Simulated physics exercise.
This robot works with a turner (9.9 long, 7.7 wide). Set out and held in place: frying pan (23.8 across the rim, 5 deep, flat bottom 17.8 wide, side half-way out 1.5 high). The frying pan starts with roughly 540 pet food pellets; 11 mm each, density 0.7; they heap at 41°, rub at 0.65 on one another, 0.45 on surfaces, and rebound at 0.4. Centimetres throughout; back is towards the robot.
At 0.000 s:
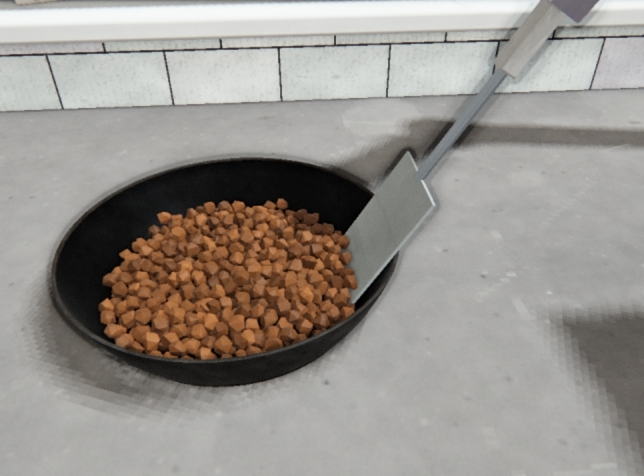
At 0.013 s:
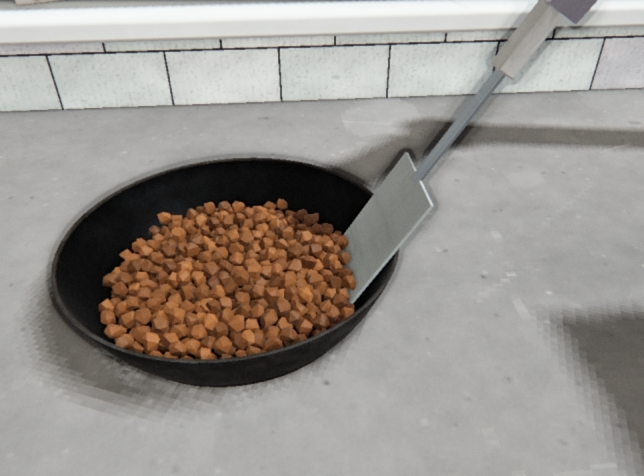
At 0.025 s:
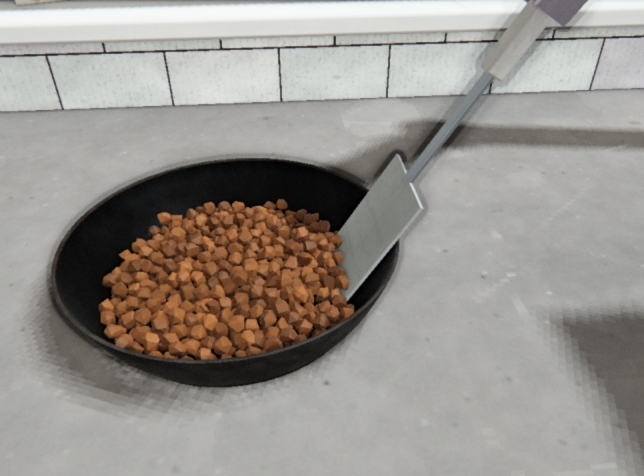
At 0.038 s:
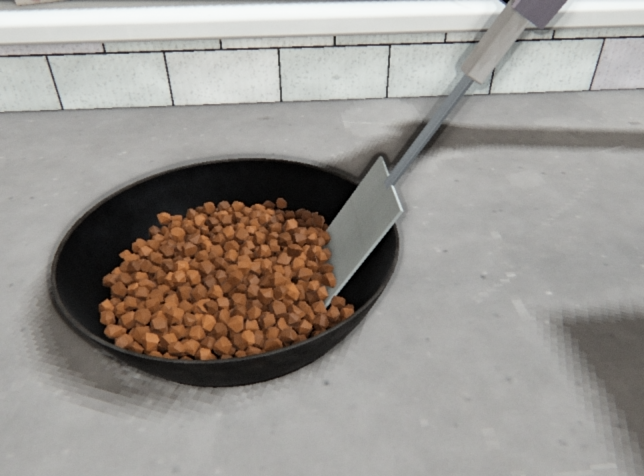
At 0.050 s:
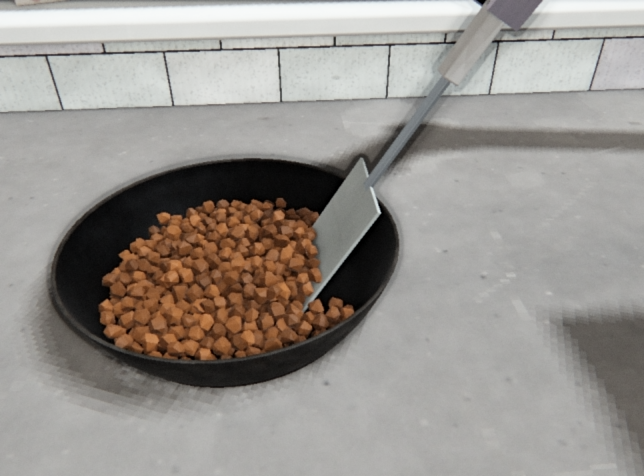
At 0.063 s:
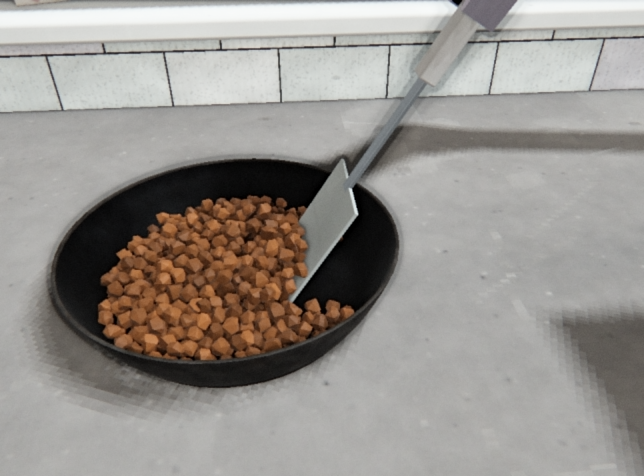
A grey, stone-like countertop with a strip of pale tiles along the back is seen from above at an angle, and the view stays still. A round black frying pan on the left holds a broad heap of orange-brown pellets, with a grey turner slanting into its right side from the upper right. After barely moving at first, the turner slides leftward, pushing nearby pellets and baring dark pan behind it.
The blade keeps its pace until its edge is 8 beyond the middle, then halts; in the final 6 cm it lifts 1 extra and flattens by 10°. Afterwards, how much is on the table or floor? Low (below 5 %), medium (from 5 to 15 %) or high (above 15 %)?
A high share, above 15 %, ends on the table or floor.
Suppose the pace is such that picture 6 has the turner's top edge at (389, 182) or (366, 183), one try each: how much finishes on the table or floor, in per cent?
About 5 and 15 per cent.
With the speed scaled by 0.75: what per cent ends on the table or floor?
About 10 per cent.
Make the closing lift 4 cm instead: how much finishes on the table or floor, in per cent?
Some 30 per cent.
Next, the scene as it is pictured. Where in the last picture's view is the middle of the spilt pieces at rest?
Around (14, 298).
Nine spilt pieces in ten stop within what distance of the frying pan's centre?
About 30 cm.
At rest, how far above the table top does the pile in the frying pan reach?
About 6.5 cm.
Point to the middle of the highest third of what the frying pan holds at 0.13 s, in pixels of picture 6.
Around (171, 248).
By 0.09 s, sloping 58°, highest piece 7 above the table; 543 in the frying pan.
By 0.13 s, sloping 55°, highest piece 8 above the table; 543 in the frying pan.
By 0.34 s, sloping 48°, highest piece 12 above the table; 431 in the frying pan, 44 on the table or floor, 68 on the blade or in flight.
By 1.39 s, sloping 48°, highest piece 6 above the table; 425 in the frying pan, 118 on the table or floor.
Final count, 425 in the frying pan, 118 on the table or floor. That is 22 % on the table or floor.
